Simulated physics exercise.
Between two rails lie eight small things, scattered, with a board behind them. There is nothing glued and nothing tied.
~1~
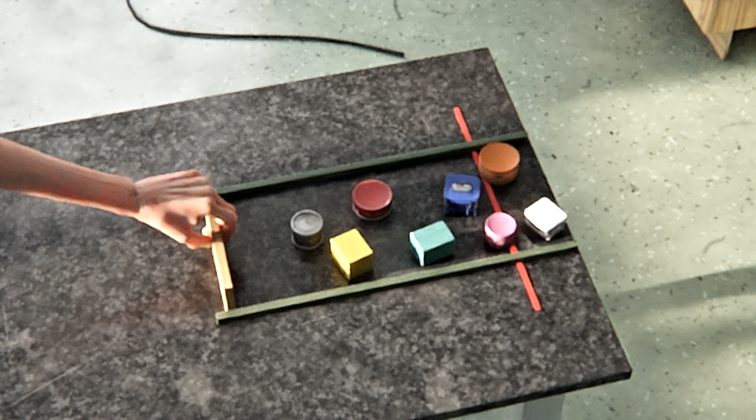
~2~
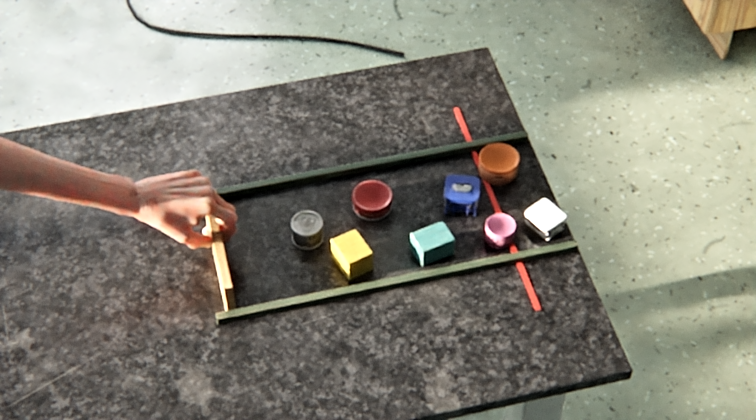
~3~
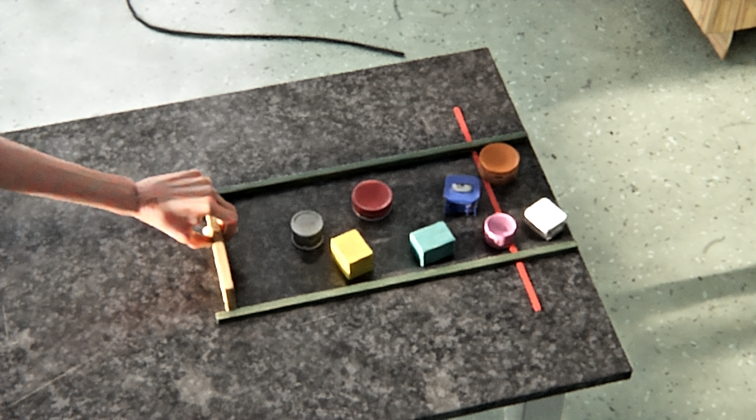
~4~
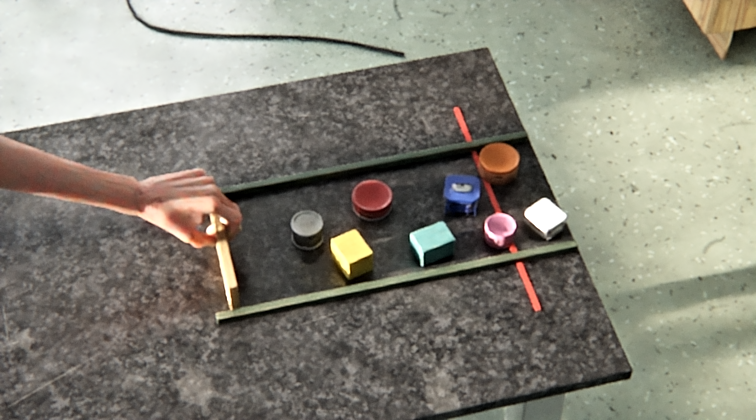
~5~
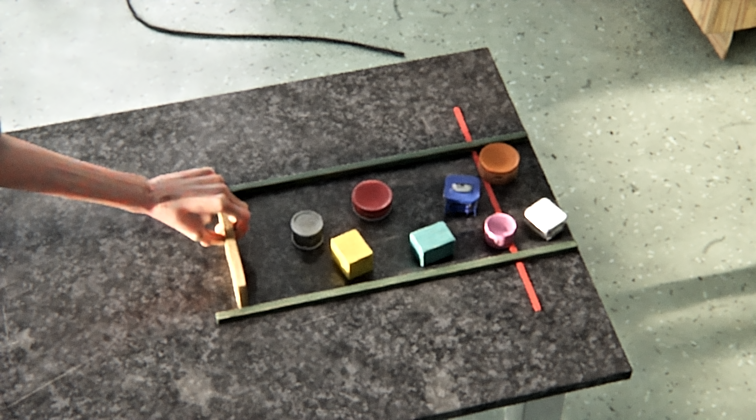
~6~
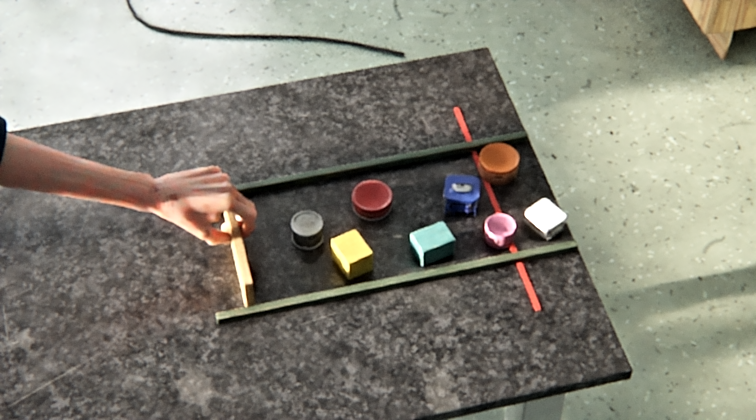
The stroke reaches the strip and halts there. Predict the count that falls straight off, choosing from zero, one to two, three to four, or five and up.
Predicted count: One to two.
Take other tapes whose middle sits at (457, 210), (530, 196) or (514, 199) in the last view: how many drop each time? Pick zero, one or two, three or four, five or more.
So, taking them in turn, I'd give 1 or 2; more than four; 5 or more.
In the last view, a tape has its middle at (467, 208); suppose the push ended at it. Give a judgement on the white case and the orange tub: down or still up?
Result: White case comes off, orange tub stays.
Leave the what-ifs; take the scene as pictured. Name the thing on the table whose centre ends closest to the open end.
I'd say the orange tub.
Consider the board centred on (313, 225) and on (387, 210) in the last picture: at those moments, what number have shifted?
Counts: 1 / 4.
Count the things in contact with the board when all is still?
The count in contact is 3.
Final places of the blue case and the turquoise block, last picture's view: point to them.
Final spots - blue case (542, 182), turquoise block (553, 223).
Early on, none off yet; white case at rest near (545, 220); orange tub at rest near (499, 164); pink tub at rest near (500, 232).
Finally, the number that fall off is one or two; lost, pink tub and white case.
